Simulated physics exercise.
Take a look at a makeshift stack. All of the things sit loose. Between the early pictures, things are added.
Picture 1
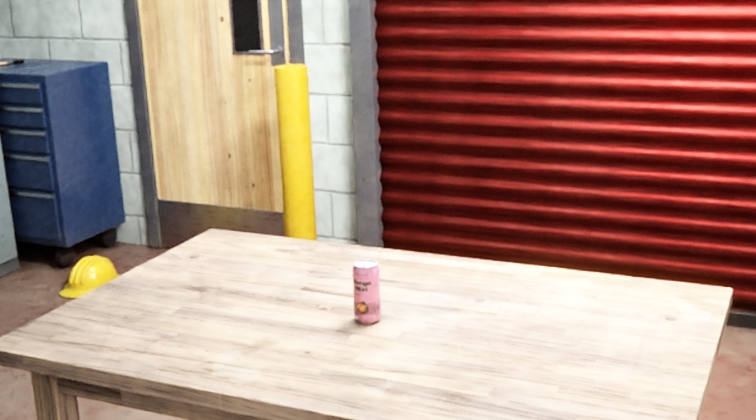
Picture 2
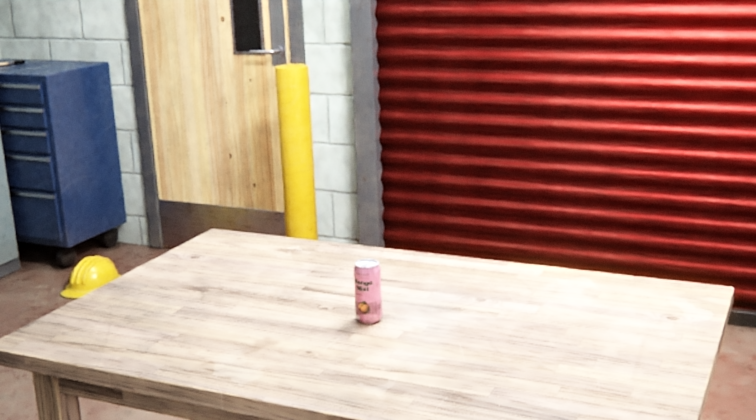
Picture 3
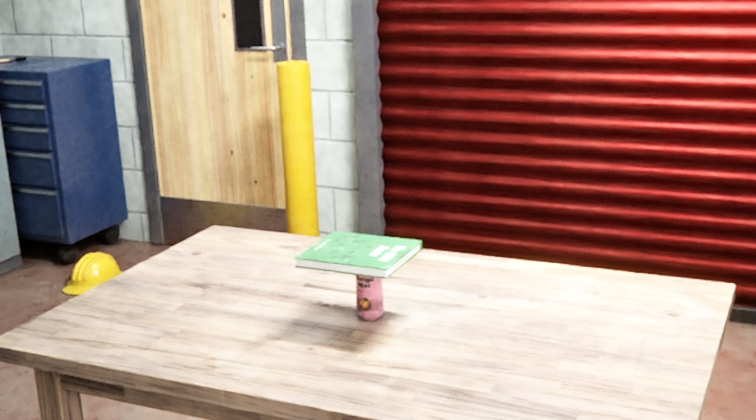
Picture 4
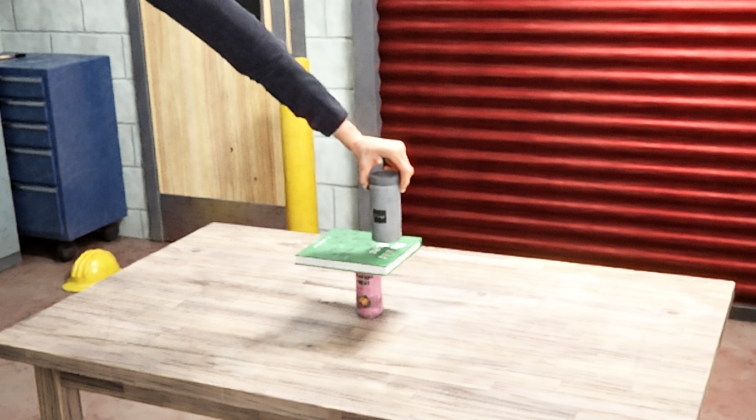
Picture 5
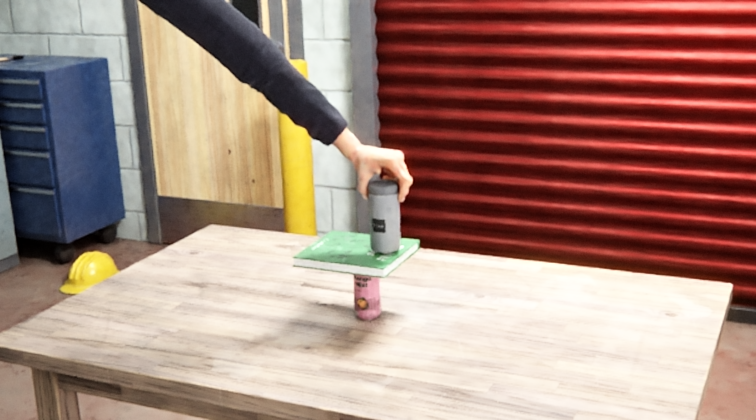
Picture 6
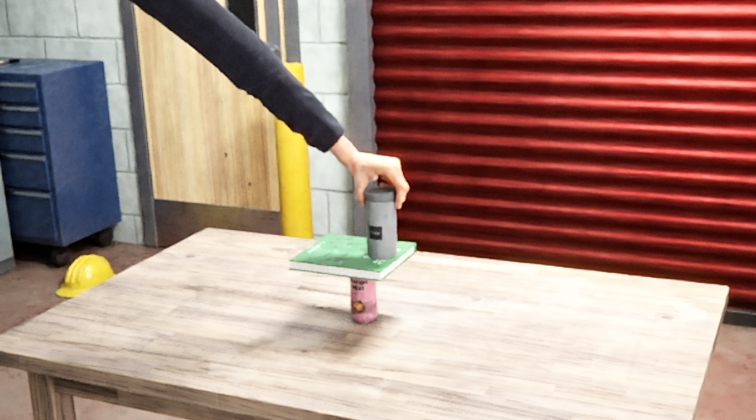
A green book appears flat across the top of a small pink can, and then a hand in a dark sleeve reaches in from the upper left and lowers a grey jar onto it, keeping hold, while the view shifts very slightly. The can stands mid-table on pale wood, seen from slightly above in a workshop. Behind are a red shutter at right, a yellow post, wooden door, blue cabinet and yellow hard hat at left.
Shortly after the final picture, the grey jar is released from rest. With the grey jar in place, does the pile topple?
No, it stays standing.
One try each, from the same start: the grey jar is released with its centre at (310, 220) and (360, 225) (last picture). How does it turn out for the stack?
First release - toppled; second release - upright.
Then, 0.20 s after the last picture, nothing has stirred.
Then, 0.60 s after the last picture, grey jar resting near (381, 224).
At rest, all 3 in place. Seen from the same camera at the end, grey jar near (382, 224). The stack stays up.
